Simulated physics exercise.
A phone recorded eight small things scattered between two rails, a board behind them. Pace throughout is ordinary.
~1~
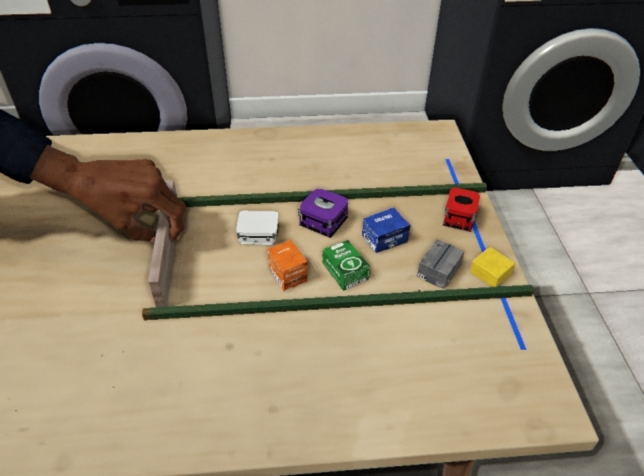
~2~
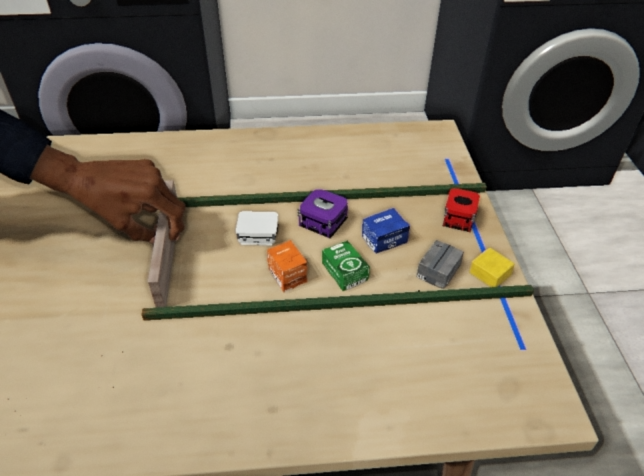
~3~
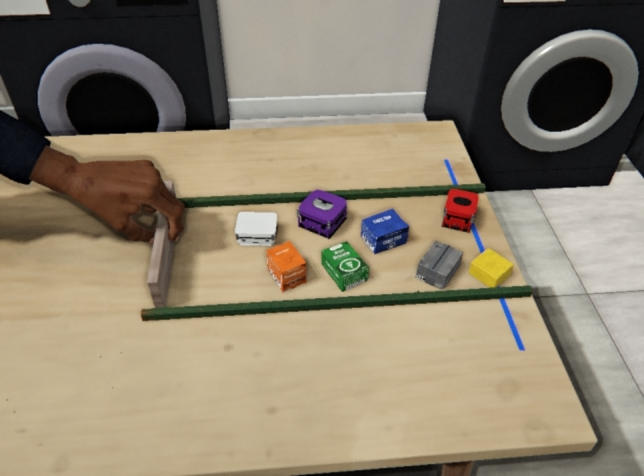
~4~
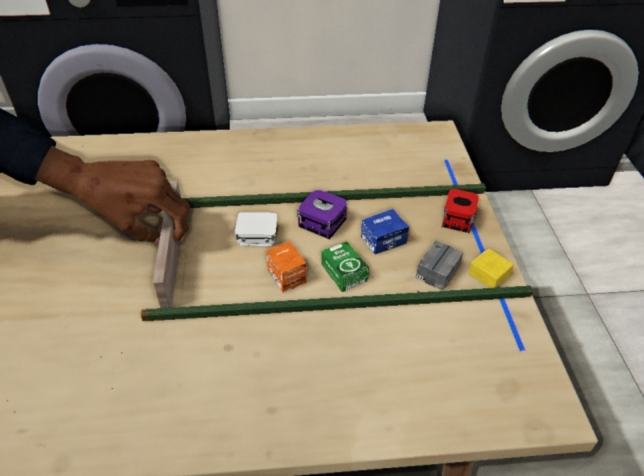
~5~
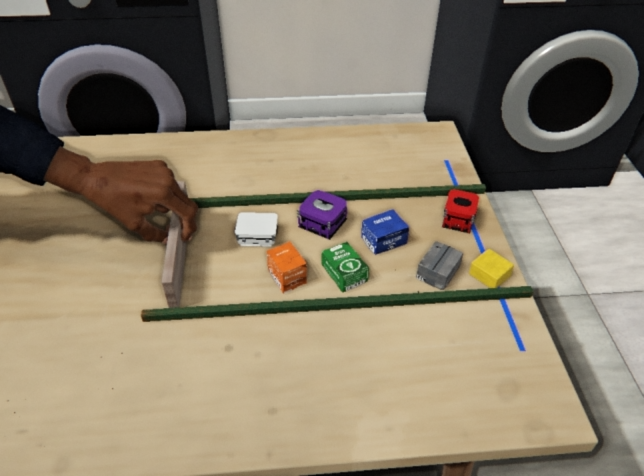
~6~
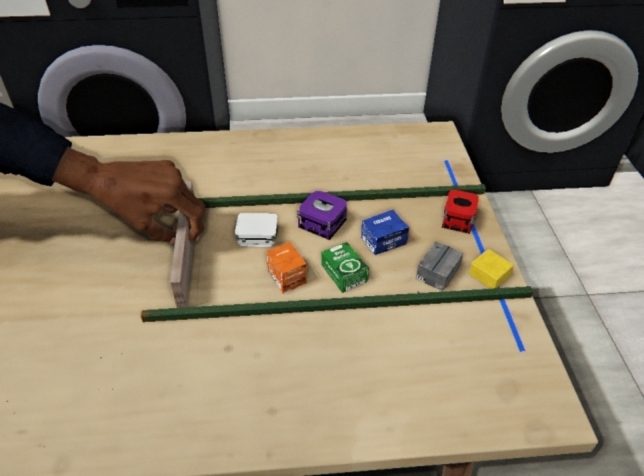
Hand holding a board between two green rails, then sliding it slightly right toward eight small coloured boxes that stay still.
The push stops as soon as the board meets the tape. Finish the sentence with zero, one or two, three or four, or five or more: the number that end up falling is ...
The number that end up falling is five or more.
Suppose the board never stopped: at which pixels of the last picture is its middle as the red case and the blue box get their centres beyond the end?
With the red case it sits around (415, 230), with the blue box around (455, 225).
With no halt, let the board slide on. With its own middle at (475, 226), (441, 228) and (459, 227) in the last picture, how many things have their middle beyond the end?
In order: 6, 3, 5.
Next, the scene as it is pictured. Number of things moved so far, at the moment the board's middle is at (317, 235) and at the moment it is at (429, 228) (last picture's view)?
4 by the first point, 8 by the second.
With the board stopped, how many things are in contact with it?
Total: 2.
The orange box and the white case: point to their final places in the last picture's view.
You'll see the orange box at (505, 258), with the white case at (491, 218).
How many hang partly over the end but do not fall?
The answer comes to 1.
Soon after, none off yet; yellow block at rest near (491, 270); red case at rest near (460, 211); grey box at rest near (440, 266).
Then, none off yet; yellow block at rest near (491, 270); red case at rest near (460, 211); grey box moving near (447, 264).
Further on, one off so far; yellow block falling near (538, 335); red case tipped well over near (521, 227); grey box moved well along near (525, 258).
At rest, the number that fall off is five or more; fallen, purple case, green box, blue box, grey box, red case and yellow block.
